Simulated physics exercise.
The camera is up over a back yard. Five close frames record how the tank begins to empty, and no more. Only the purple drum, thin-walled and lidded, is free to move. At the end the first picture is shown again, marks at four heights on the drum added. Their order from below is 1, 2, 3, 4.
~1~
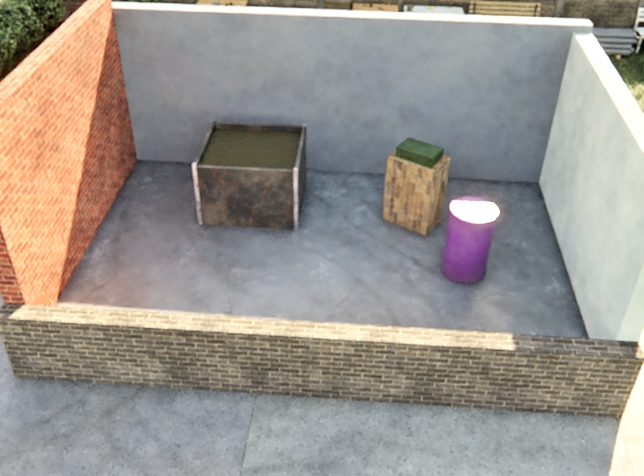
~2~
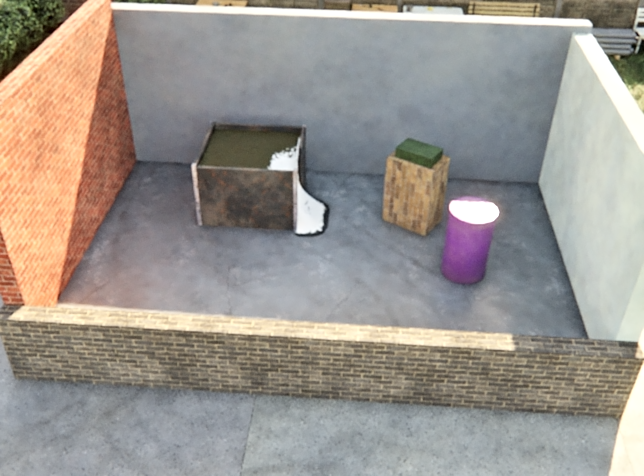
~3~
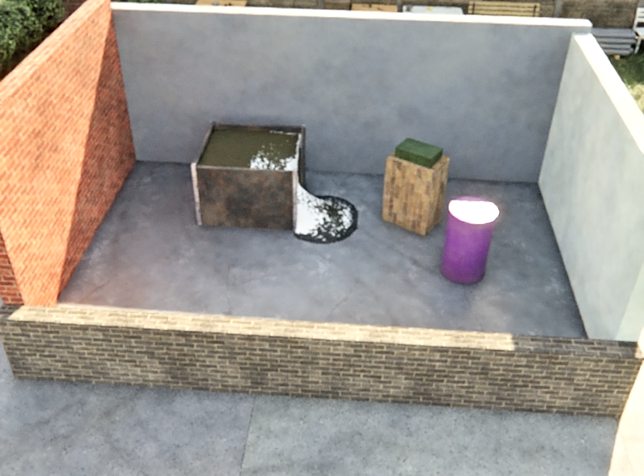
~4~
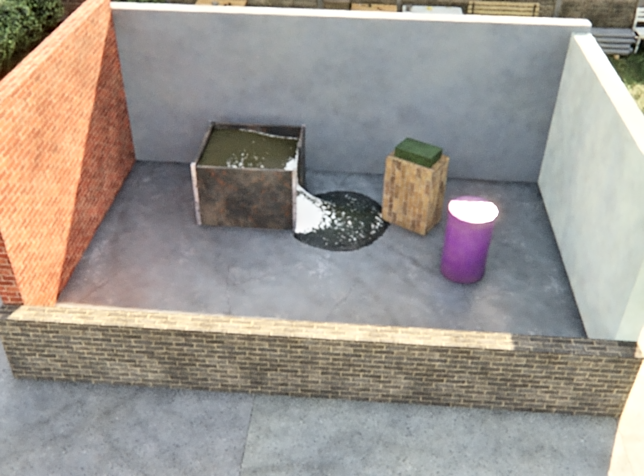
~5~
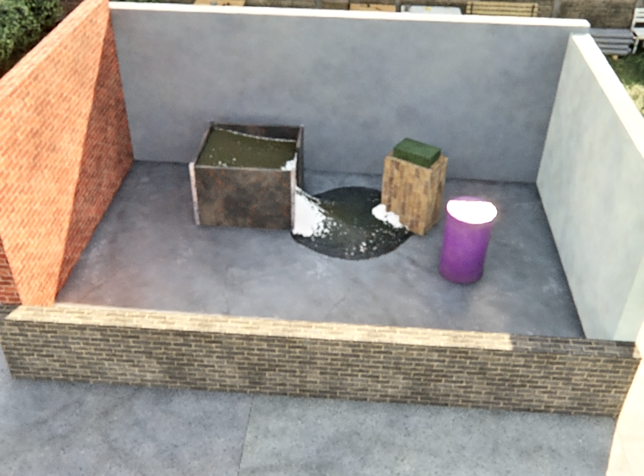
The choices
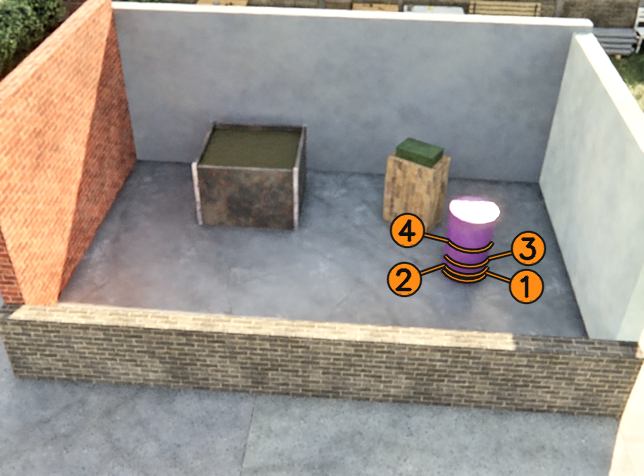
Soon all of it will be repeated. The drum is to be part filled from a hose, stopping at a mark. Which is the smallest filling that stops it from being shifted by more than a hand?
Use mark 4.
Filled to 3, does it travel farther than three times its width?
No, less.
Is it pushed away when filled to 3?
Yes, that goes wrong.
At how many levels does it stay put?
One.
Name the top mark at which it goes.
The answer is 3.
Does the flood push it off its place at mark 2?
Yes.
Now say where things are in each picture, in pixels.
The first picture shows lid of the purple drum at (473, 209); tank full, its middle at (252, 150).
In the second picture, 1 % of the ground under water, its edge towards the drum at (314, 230).
In the third picture, 3 % of the ground under water, its edge towards the drum at (341, 236).
In the fourth picture, 6 % of the ground under water, its edge towards the drum at (369, 237).
The fifth picture shows lid of the purple drum at (471, 209); 9 % of the ground under water, its edge towards the drum at (401, 236).
In orange, 1 at (466, 281); 2 at (467, 275); 3 at (468, 266); 4 at (471, 251); from the bottom up 1, 2, 3, 4.
For mark 1, it is pushed about 3 times its own width away.
For mark 2, it is pushed about 3 times its own width away.
For mark 3, it is pushed about its own width away.
For mark 4, it shifts by a finger or two and stays.
